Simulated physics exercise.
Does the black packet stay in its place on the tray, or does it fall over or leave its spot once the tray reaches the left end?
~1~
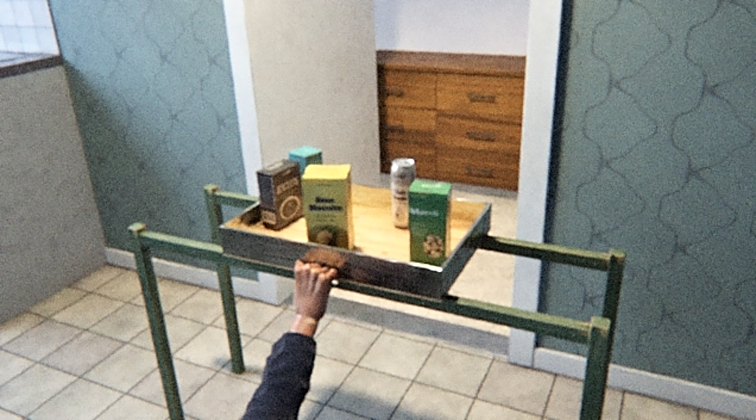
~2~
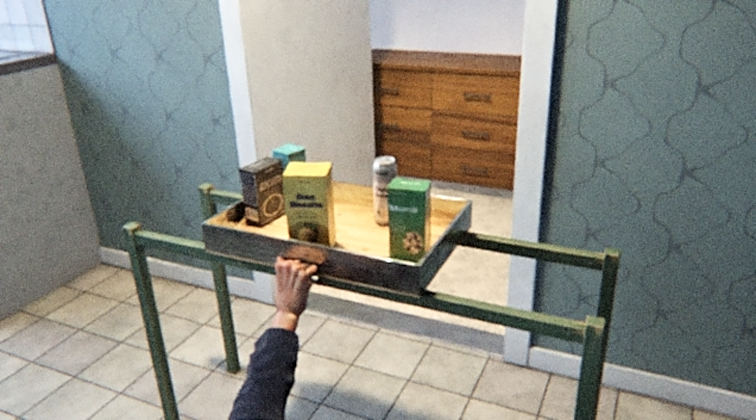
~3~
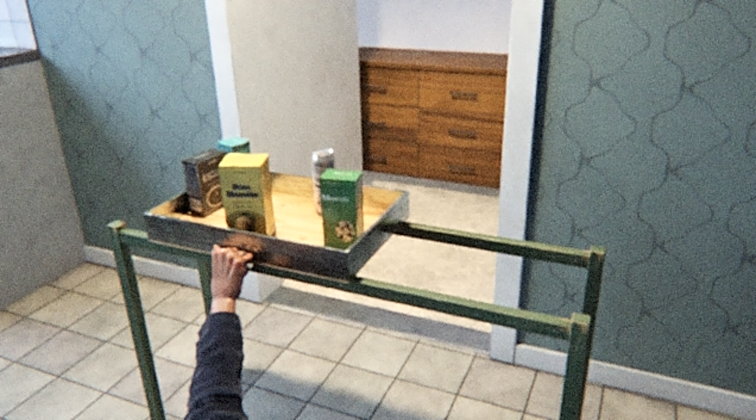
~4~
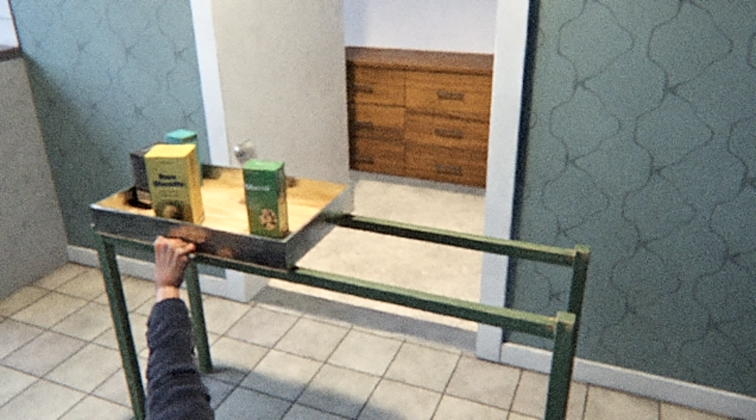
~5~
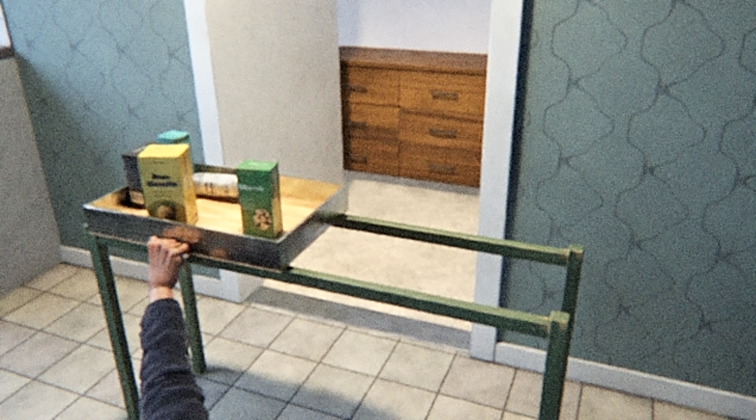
The black packet stays put, still standing in its place on the tray at the end.
